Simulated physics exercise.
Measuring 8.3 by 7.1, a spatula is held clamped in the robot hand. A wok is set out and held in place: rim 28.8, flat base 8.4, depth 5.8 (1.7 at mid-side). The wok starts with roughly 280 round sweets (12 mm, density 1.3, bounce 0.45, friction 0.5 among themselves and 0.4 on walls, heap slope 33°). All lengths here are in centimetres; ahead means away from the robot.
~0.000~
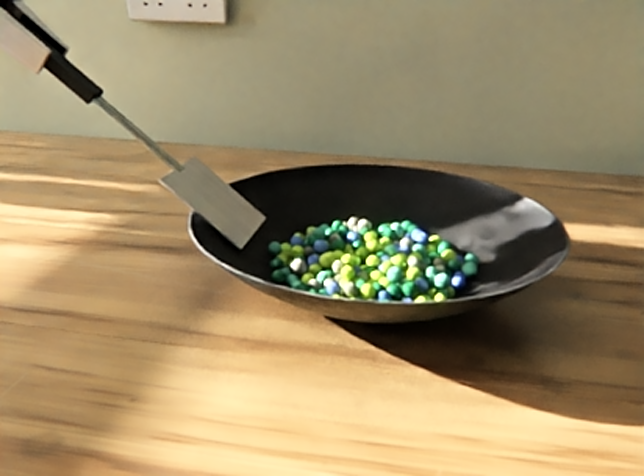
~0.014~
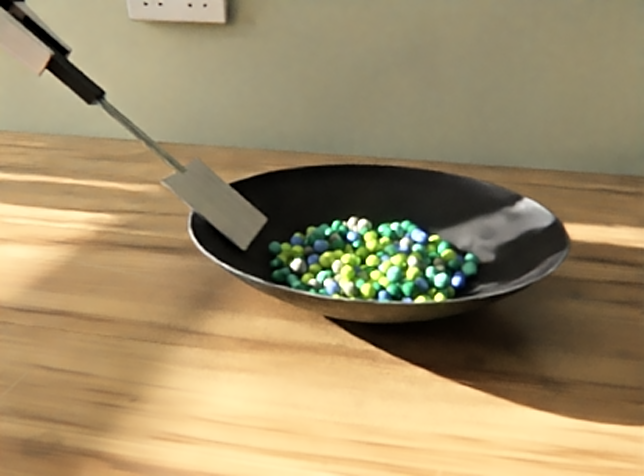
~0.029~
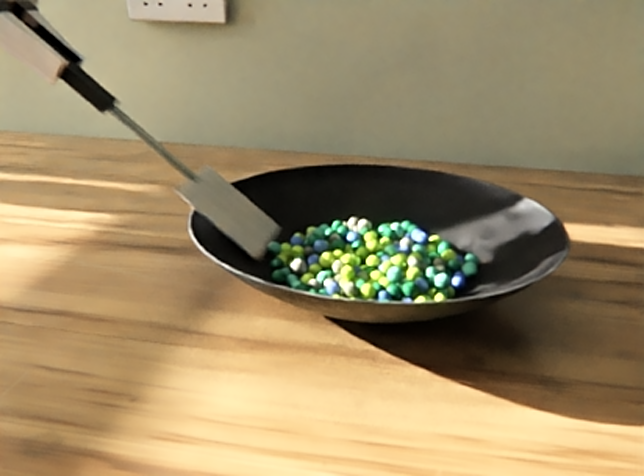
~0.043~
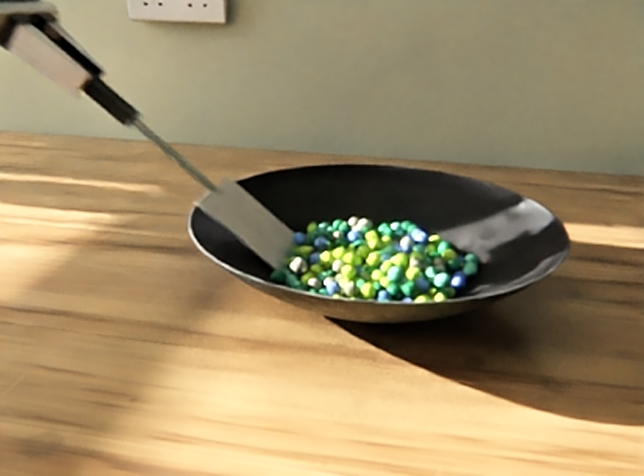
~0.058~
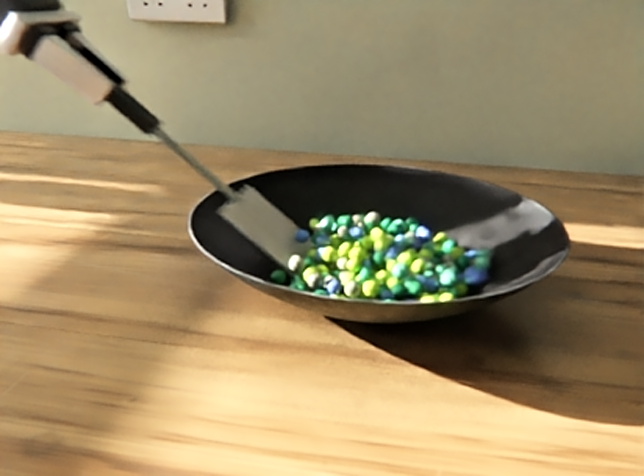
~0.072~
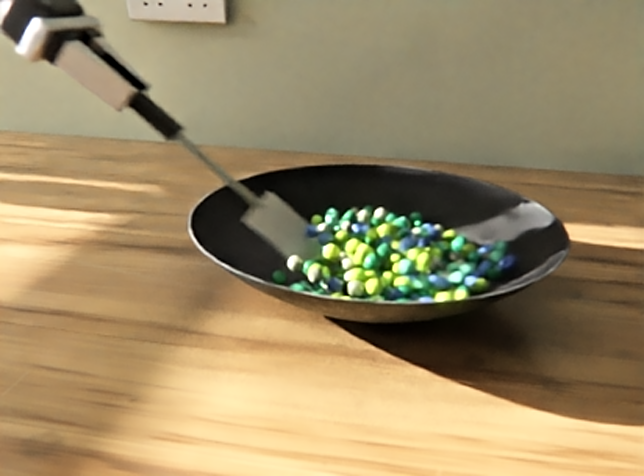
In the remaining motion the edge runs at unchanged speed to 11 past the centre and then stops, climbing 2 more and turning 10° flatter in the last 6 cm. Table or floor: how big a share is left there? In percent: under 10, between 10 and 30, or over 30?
Over 30 percent.
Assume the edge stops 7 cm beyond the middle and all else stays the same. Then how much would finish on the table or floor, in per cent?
In that case around 15 per cent.
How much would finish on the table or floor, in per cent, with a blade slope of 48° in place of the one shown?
That gives about 45 in a hundred.
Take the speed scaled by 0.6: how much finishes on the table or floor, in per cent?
About 25 per cent.
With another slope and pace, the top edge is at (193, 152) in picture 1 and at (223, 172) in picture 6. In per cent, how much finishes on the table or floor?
It comes to something like 15 %, give or take.
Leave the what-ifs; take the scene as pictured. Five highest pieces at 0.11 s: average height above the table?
Around 7 cm above the table.
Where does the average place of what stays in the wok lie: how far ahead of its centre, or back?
Roughly 3.0 cm ahead of the centre.
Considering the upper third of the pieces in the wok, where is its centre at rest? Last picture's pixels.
The centre sits at about (444, 268).
After 0.11 s, sloping 39°, highest piece 8 above the table; 280 in the wok.
After 0.14 s, sloping 37°, highest piece 9 above the table; 278 in the wok, 2 on the blade or in flight.
After 0.36 s, sloping 29°, highest piece 19 above the table; 169 in the wok, 38 on the table or floor, 73 on the blade or in flight.
After 1.41 s, sloping 29°, highest piece 4 above the table; 169 in the wok, 111 on the table or floor.
At rest, 169 in the wok, 111 on the table or floor. That is 40 % on the table or floor.
